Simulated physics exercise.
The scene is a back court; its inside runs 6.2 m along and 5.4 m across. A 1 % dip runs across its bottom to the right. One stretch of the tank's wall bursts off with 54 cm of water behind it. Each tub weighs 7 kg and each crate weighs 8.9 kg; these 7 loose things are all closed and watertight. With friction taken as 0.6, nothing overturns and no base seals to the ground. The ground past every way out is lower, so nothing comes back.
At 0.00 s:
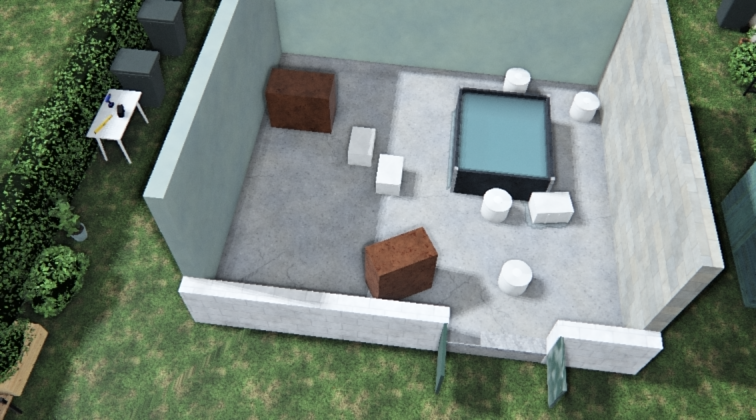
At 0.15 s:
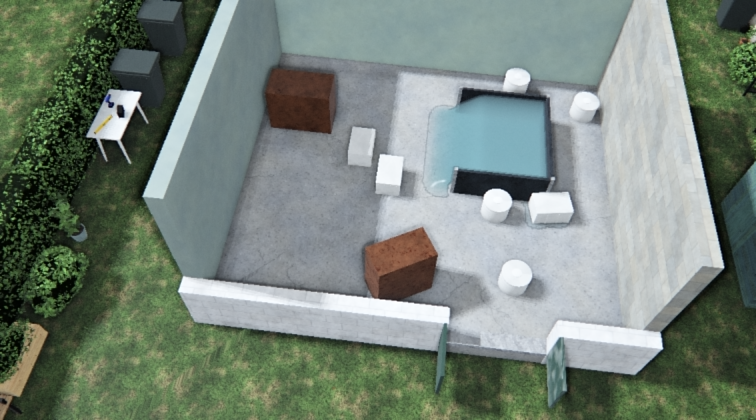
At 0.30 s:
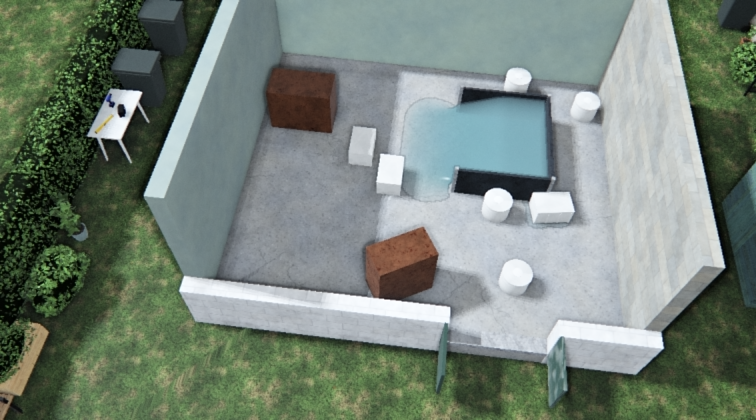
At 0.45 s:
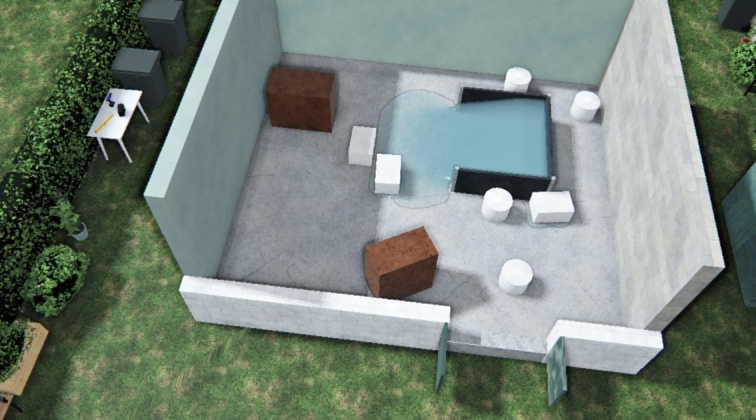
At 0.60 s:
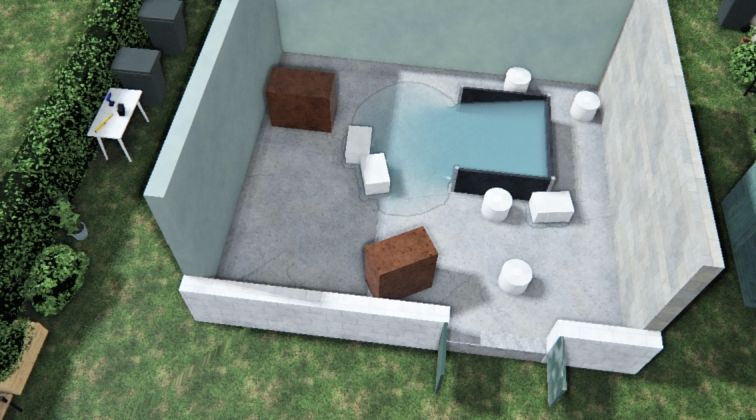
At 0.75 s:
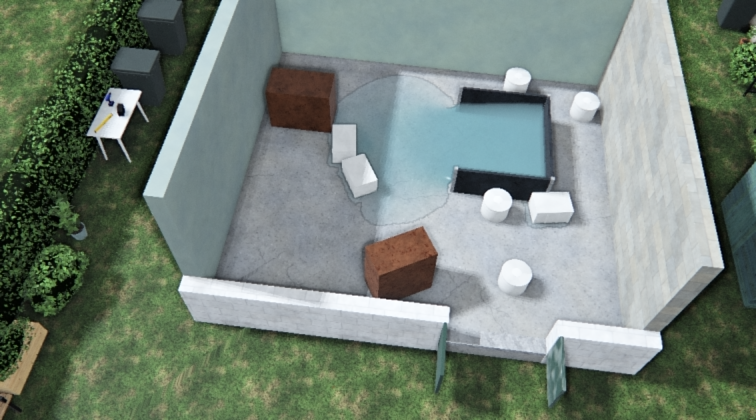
At first, water stands in a dark-walled tank inside a walled court, with white blocks, white drums and two rusty-brown boxes around it. The tank's left side opens and water spreads leftward over the grey floor, reaching two white blocks, then pushes both further left as the pool widens around them.
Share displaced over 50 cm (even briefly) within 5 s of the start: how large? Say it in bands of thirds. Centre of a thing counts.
Answer: The small band.
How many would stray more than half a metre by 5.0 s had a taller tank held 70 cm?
With that change, 3 of them.
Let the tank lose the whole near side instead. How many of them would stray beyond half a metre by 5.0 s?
That gives 3 of them.
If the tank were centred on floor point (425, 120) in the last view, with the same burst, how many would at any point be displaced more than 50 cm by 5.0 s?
That gives 2 of them.
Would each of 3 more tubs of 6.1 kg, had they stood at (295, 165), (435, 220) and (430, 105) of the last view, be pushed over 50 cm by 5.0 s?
The first comes out beyond the limit, the second within the limit, the third beyond the limit.
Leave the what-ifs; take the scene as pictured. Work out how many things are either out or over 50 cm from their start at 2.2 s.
The count is 2.
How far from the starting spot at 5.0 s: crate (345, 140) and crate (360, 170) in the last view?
In turn: 250 cm, 120 cm.
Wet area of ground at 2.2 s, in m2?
Near 19 m2 in all.
After 1.1 s 2 of 7 are over 50 cm from their spots; 0 afloat.
After 2.2 s 2 of 7 are over 50 cm from their spots; 1 afloat.
After 3.5 s 2 of 7 are over 50 cm from their spots; 2 afloat.
After 5.0 s 2 of 7 are over 50 cm from their spots, and 2 have been at some point; 2 afloat.
